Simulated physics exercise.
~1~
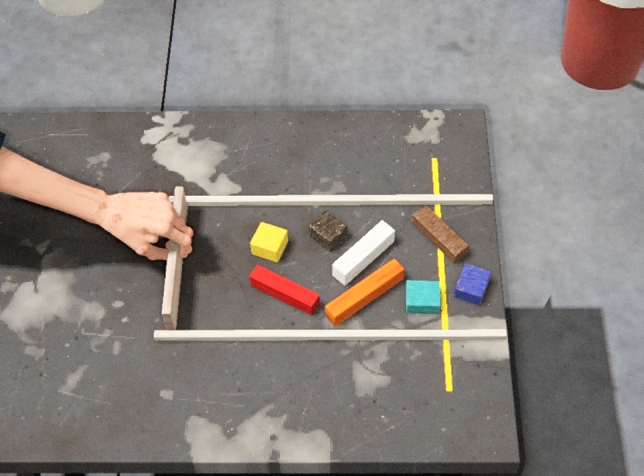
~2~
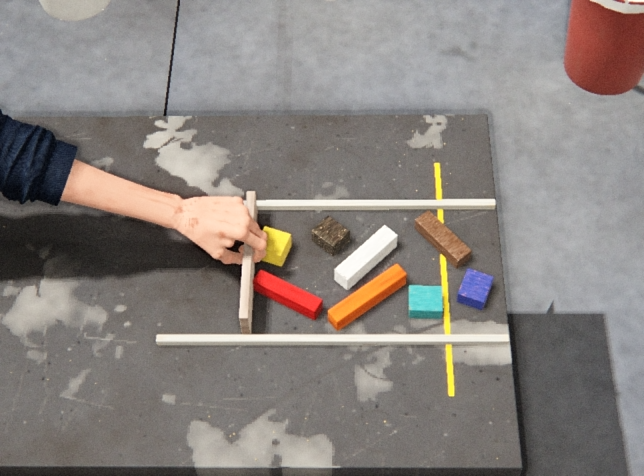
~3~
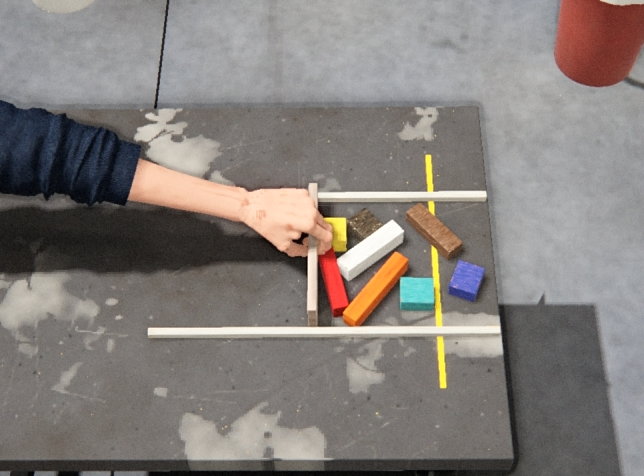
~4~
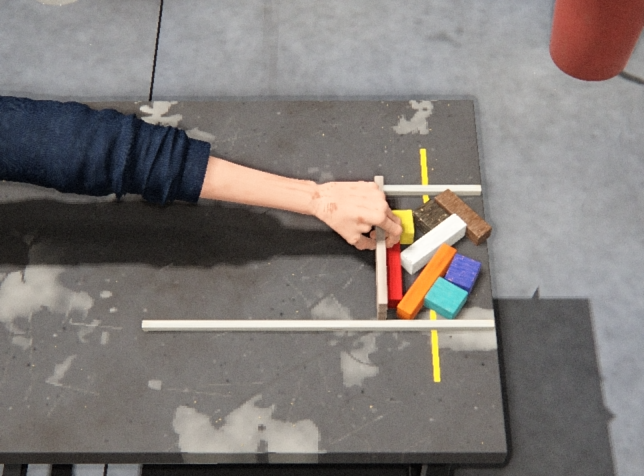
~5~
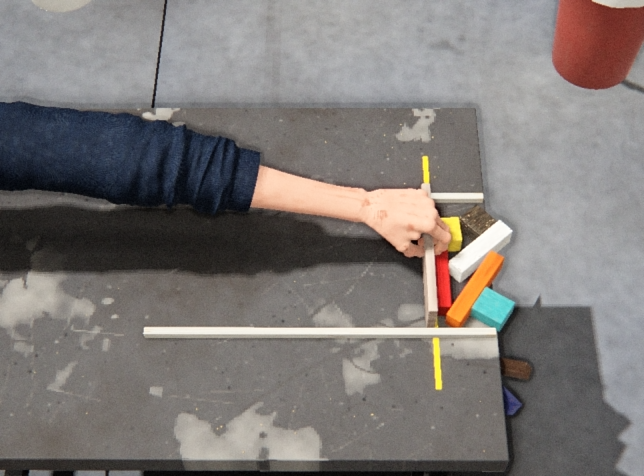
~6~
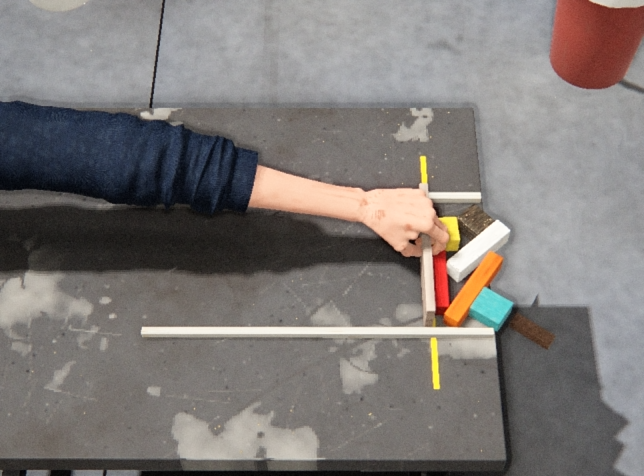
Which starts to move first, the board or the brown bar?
The board starts to move first, sliding right while the brown bar is still at rest. The brown bar shifts only later, once the pieces are crowded together near the table's end.
A wooden board, held upright by a hand, slides right along a channel between two pale rails toward a tangle of coloured bars and blocks. It reaches the yellow block and red stick first and pushes them into the black block and the white bar. The whole group then crowds together toward the table's end, with the brown bar and blue block shifting too. As the board arrives at the yellow line, the brown bar and blue block go over the edge. The board stops there, leaving the other pieces bunched against it, some jutting past the edge.
